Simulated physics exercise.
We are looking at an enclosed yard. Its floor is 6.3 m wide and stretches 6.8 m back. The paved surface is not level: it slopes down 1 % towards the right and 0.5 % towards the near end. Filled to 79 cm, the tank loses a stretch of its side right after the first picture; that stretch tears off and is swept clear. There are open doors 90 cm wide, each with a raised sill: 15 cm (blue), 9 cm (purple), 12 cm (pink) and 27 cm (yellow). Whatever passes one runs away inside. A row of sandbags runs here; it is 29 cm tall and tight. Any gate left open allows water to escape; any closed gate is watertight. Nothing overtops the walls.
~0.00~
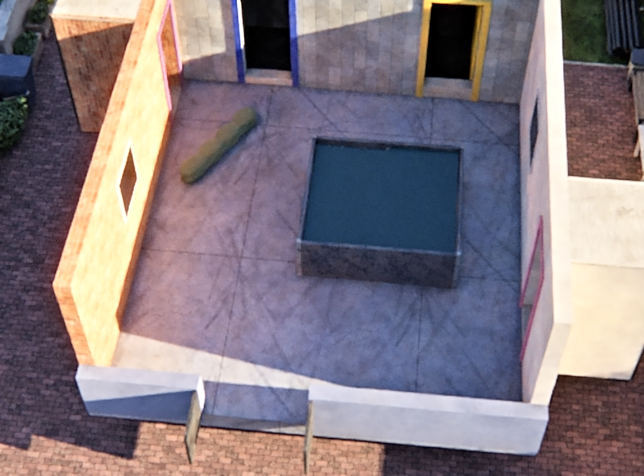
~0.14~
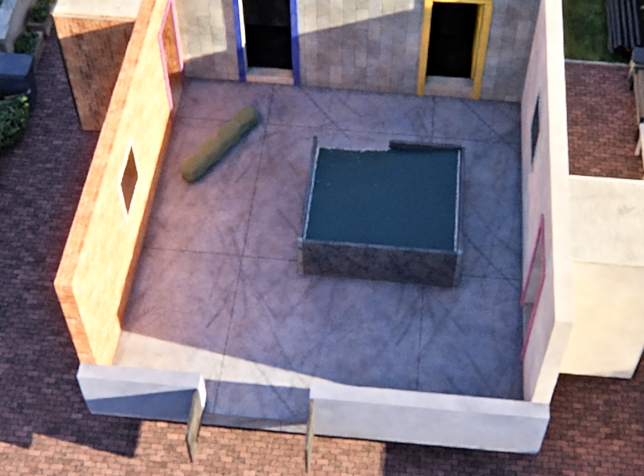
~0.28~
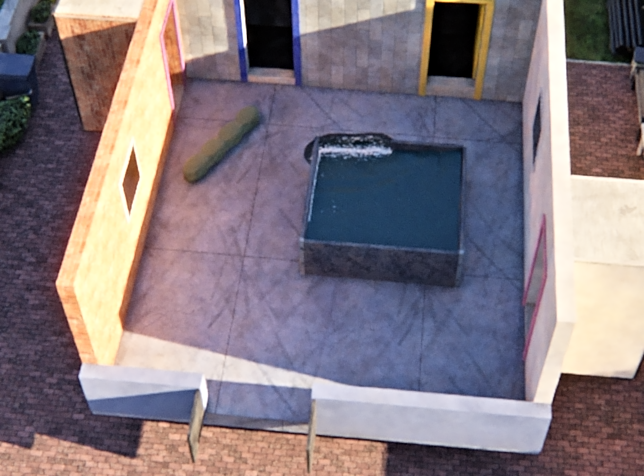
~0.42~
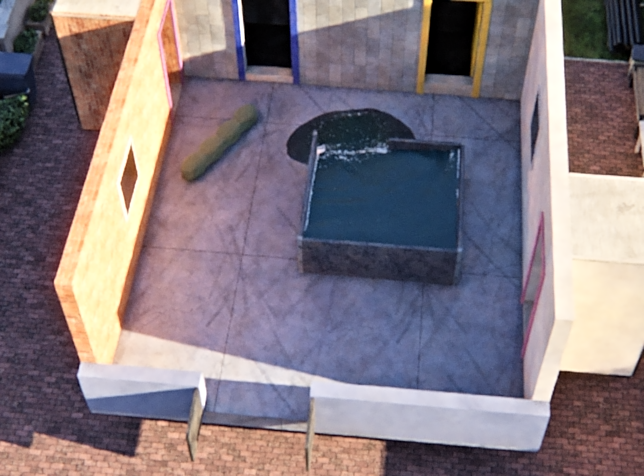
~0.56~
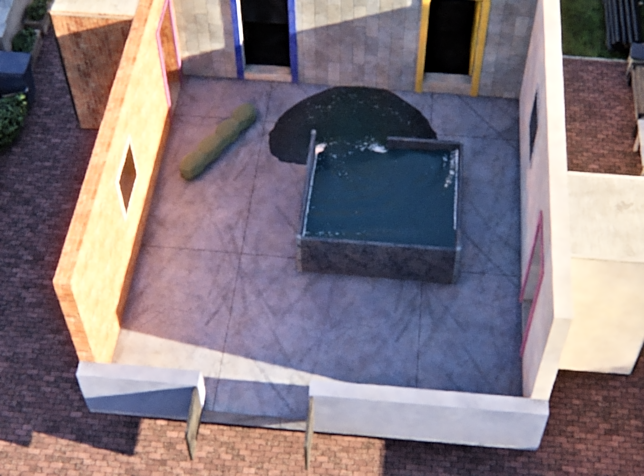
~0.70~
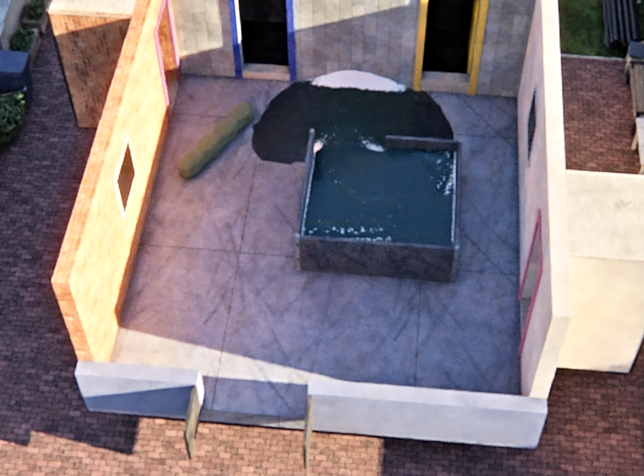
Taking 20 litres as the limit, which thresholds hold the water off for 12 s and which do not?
The blue door lets in more than the cap; the purple door lets in more than the cap; the pink door lets in less than the cap; the yellow door lets in less than the cap.
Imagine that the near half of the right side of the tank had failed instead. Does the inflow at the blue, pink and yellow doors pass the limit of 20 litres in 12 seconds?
Outcomes - blue: Not exceeded, pink: Exceeded, yellow: Not exceeded.
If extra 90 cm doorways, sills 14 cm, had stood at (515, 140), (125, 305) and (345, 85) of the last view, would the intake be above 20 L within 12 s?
The first one exceeds it, the second one doesn't reach it, and the third one exceeds it.
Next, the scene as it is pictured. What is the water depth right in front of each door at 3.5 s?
Measured in centimetres, the blue door gives 19, the purple door 28, the pink door 3 and the yellow door 16.
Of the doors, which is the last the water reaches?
It would be the pink one.
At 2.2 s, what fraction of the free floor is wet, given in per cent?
Covered: Roughly 25 %.
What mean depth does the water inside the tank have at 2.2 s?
About 46 centimetres on average.
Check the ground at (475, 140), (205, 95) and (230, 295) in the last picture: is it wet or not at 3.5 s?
Status of the three spots: Inundated, inundated, free of it.
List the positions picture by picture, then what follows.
The first frame shows still water, 79 cm deep, in the tank at (383, 196).
In the second frame, the front is at a hidden place, 0.7 m from the gap on the tank's far side; 0.4 m2 of floor is under water; 79 cm left at the back of the tank.
In the third frame, water pours out on the tank's far side and has run 1.0 m, to a hidden place; typically 13 cm deep outside, 79 cm at the tank's back.
In the fourth frame, water pours out on the tank's far side and has run 1.5 m, to (377, 113); typically 9 cm deep outside, 79 cm at the tank's back.
In the fifth frame, water pours out on the tank's far side and has run 2.1 m, to (378, 89); typically 6 cm deep outside, 78 cm at the tank's back.
In the sixth frame, water pours out on the tank's far side and has run 2.3 m, to (418, 91); typically 6 cm deep outside, 72 cm at the tank's back.
After 1.4 s water covers 20 % of the floor and is deepest (48 cm) near (344, 88); blue door 24 cm at the sill, 1 L in, purple door not reached, pink door not reached, yellow door 20 cm at the sill, 0 L in.
After 2.2 s water covers 25 % of the floor and is deepest (44 cm) near (343, 94); blue door 25 cm at the sill, 33 L in, purple door 28 cm at the sill, 27 L in, pink door not reached, yellow door 20 cm at the sill, 0 L in.
After 3.5 s water covers 45 % of the floor and is deepest (32 cm) near (509, 99); blue door 19 cm at the sill, 63 L in, purple door 28 cm at the sill, 213 L in, pink door 3 cm at the sill, 0 L in, yellow door 16 cm at the sill, 0 L in.
After 7.0 s water covers 90 % of the floor and is deepest (24 cm) near (511, 411); blue door 14 cm at the sill, 78 L in, purple door 17 cm at the sill, 436 L in, pink door 9 cm at the sill, 0 L in, yellow door 9 cm at the sill, 0 L in.
After 12.0 s water covers 95 % of the floor and is deepest (16 cm) near (511, 422); blue door 9 cm at the sill, 79 L in, purple door 9 cm at the sill, 507 L in, pink door 11 cm at the sill, 0 L in, yellow door 6 cm at the sill, 0 L in.
